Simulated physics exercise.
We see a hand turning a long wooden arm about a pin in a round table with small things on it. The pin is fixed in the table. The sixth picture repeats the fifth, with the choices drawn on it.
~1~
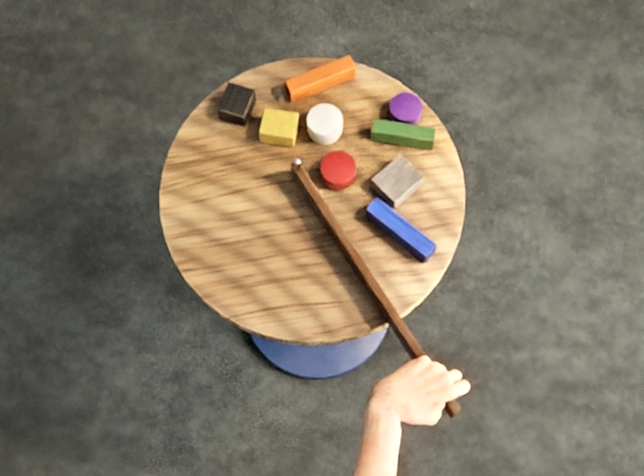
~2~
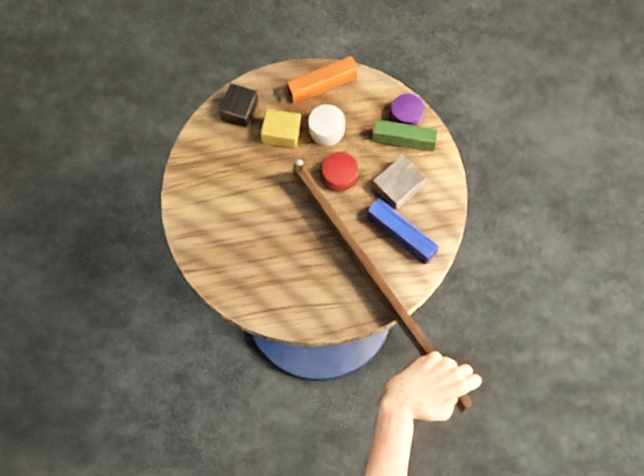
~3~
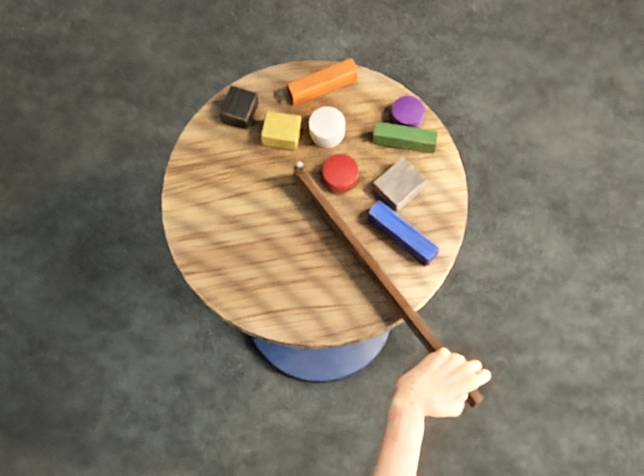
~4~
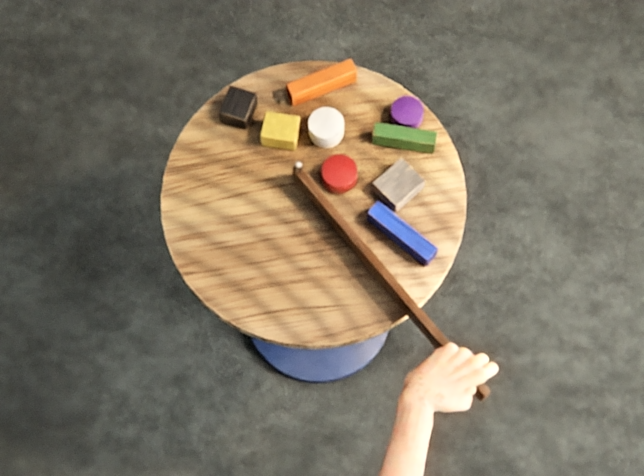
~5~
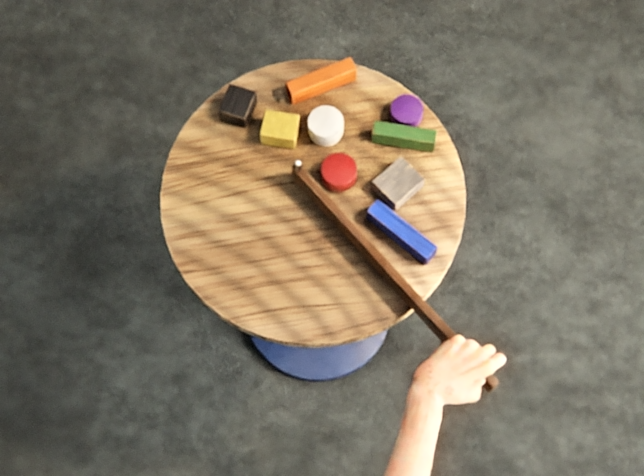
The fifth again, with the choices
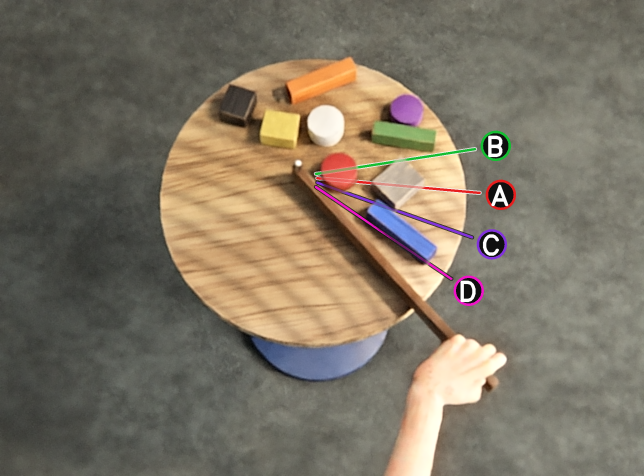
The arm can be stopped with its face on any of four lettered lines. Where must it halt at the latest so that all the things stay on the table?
Line A.
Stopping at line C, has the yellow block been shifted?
No.
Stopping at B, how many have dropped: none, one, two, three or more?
By then, one.
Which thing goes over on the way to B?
The purple tin.
On the marked copy, A at (398, 186); B at (396, 161); C at (394, 210); D at (383, 232).
Following A. Soon after the start, arm (380, 218); blue stick (405, 225); purple tin (407, 112).
Later, arm (391, 194); blue stick (415, 196); grey block (403, 165).
In the end, arm (395, 177); purple tin (407, 102); green bar (403, 122); nothing has fallen.
As for the rest, B drops the purple tin; C is safe but short; D is safe but short.
